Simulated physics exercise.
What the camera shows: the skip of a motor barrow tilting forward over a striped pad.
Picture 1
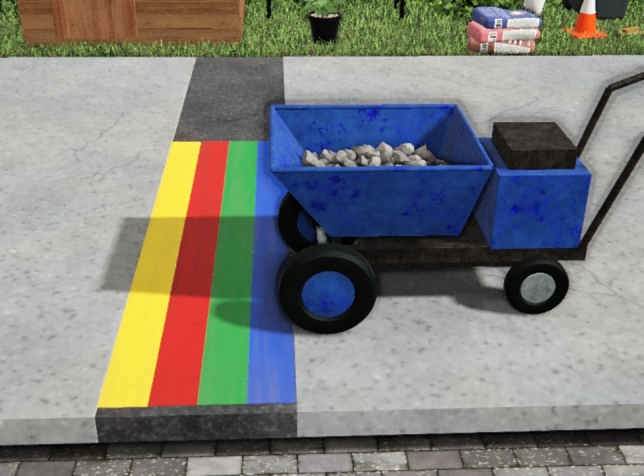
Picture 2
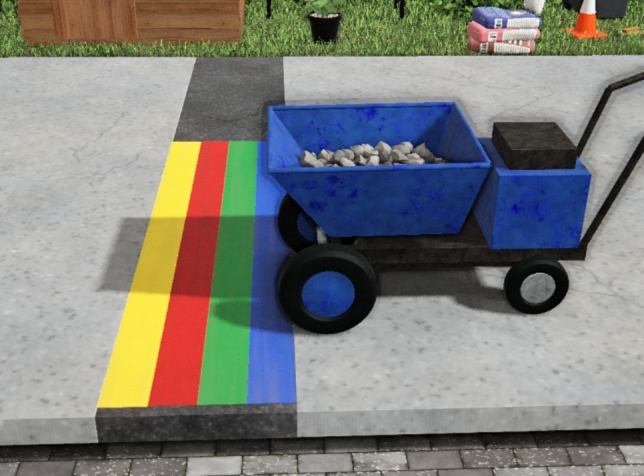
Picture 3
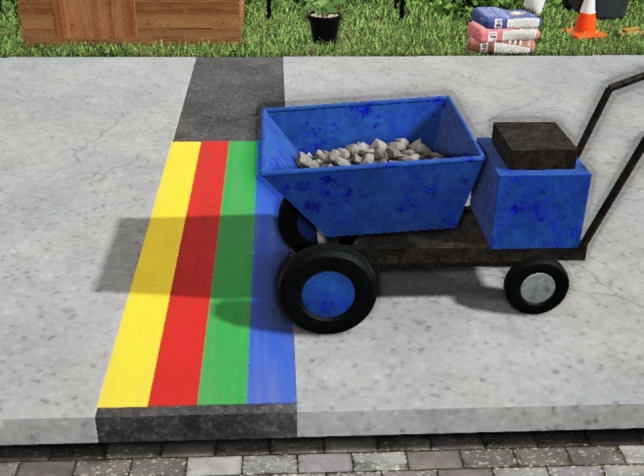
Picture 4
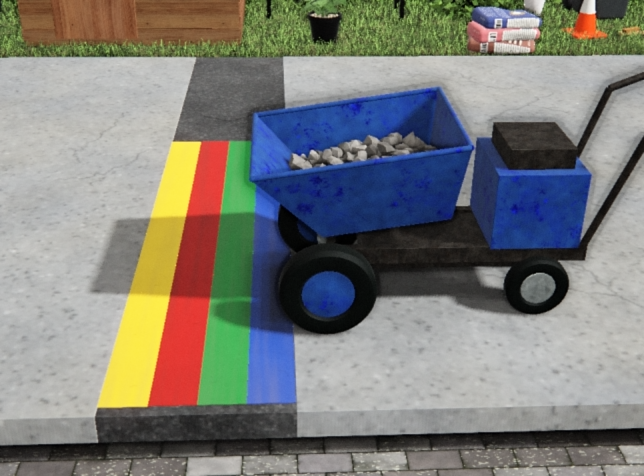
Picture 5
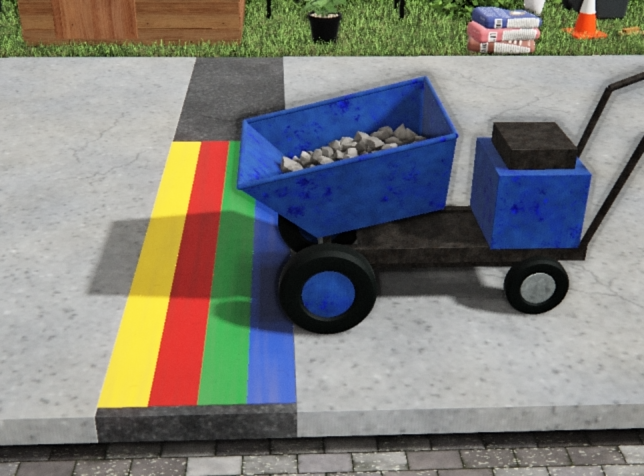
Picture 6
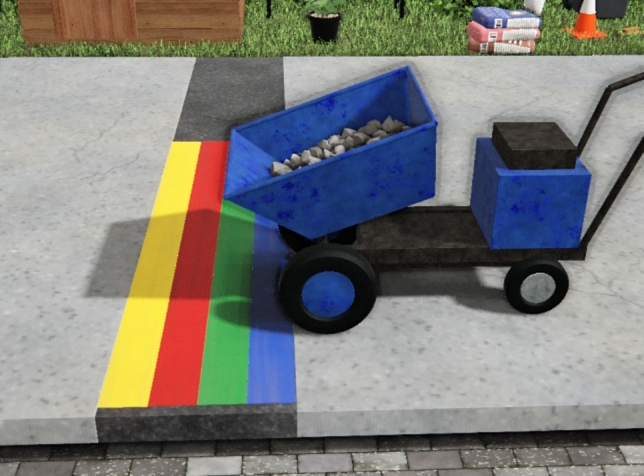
A blue motor barrow stands on a pale concrete slab outdoors, seen from the side and slightly above, with grass behind and paving bricks in front. Its skip holds grey broken stones, and yellow, red, green and blue stripes run left to right beneath its front end. The skip tilts gradually forward to the left, its rear rising, while the wheels and camera stay still.
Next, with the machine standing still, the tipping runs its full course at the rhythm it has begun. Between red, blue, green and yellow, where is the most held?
On yellow.
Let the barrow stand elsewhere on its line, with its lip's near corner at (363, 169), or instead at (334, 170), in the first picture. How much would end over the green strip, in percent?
Some 30 % then some 30 %.
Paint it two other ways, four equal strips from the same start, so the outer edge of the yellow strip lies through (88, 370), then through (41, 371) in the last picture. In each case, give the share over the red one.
Shares: Close to 30 %; close to 40 %.
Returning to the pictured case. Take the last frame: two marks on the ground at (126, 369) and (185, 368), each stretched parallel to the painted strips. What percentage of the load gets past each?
The first comes to 30 per cent, the second to 70 per cent.
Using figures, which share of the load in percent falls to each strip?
Percentages: Blue 0, green 0, red 20, yellow 30.
Soon, skip tipped steeply; all in the skip.
A while on, skip tipped right over; nearly all in the skip; a small part over the red strip; a stray few over the yellow strip; a stray few off the paint.
Towards the end, skip tipped right over; about a third in the skip; about a quarter over the red strip; about a third over the yellow strip; about a quarter off the paint.
Finally, skip tipped right over; about a quarter in the skip; none over the blue strip; none over the green strip; about a quarter over the red strip; about a third over the yellow strip; about a quarter off the paint.
